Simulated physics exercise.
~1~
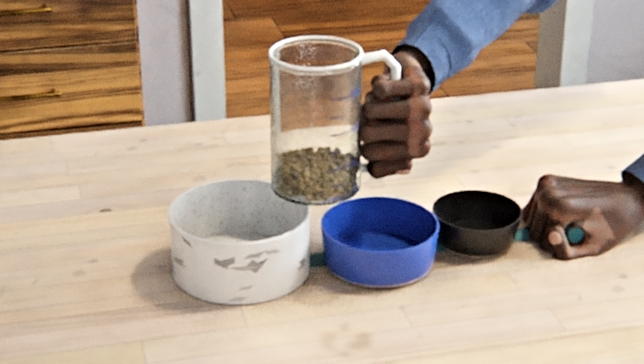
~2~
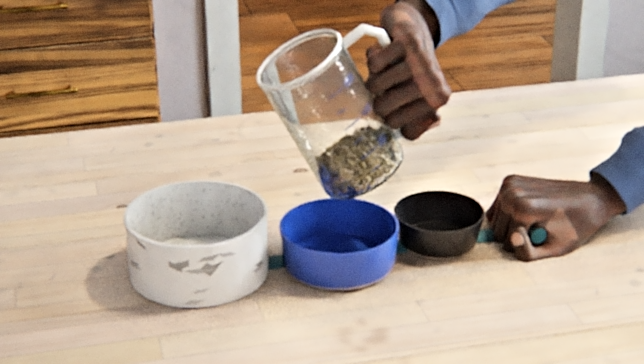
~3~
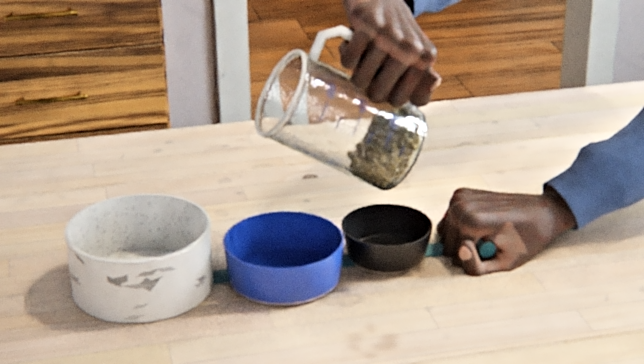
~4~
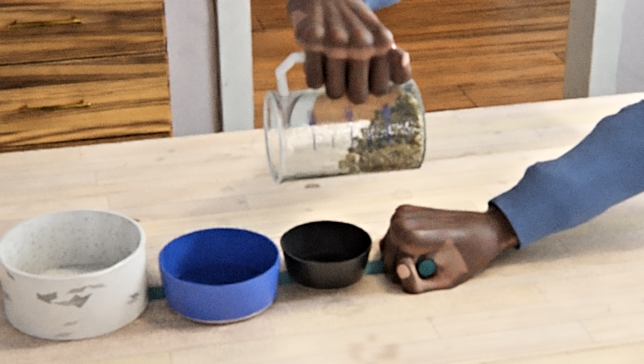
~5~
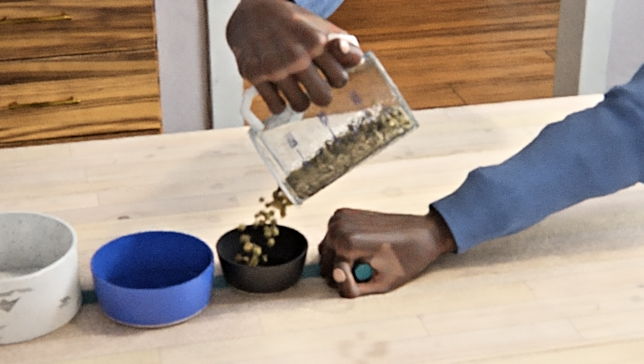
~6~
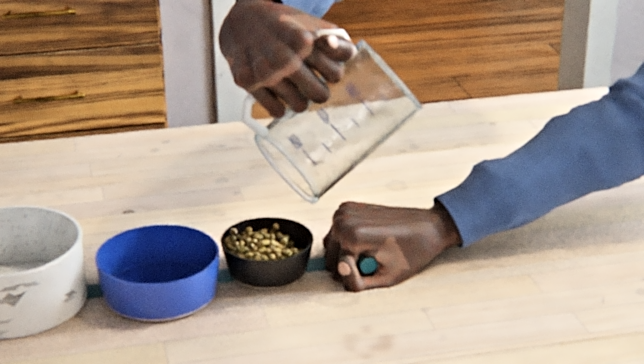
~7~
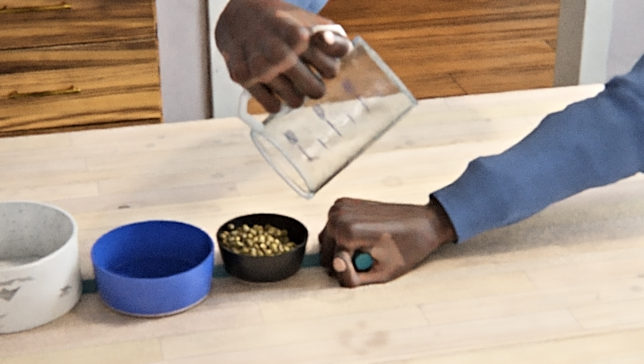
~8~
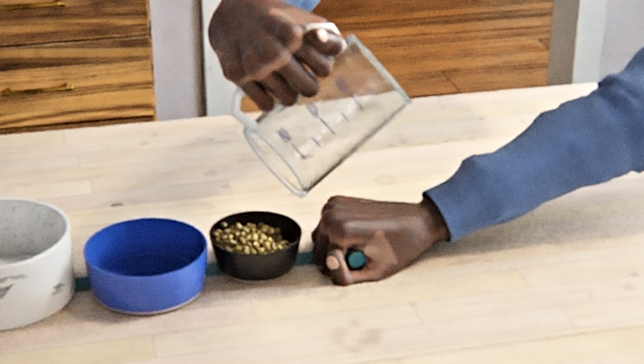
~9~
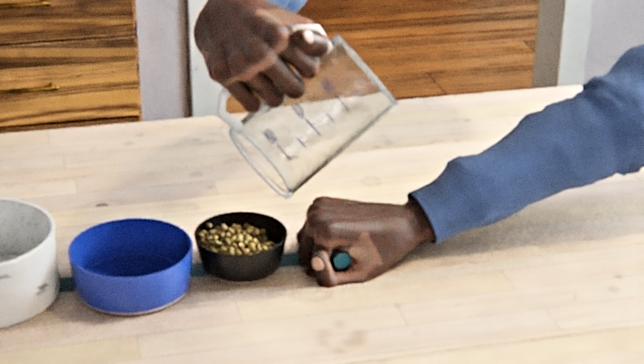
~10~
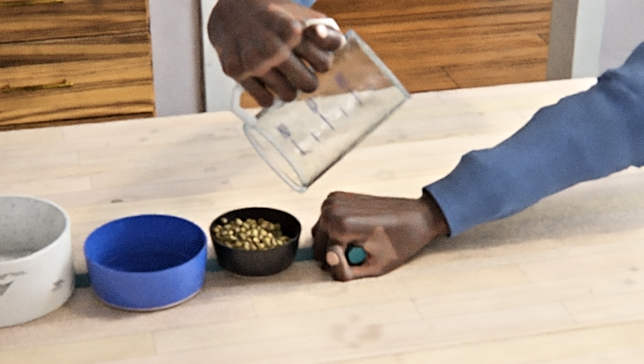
A hand tilts a clear jug of small greenish pieces while the other hand draws a row of white, blue and black dishes to the left across a wooden table. The pieces pour into the black dish, and the emptied jug stays tipped above it.
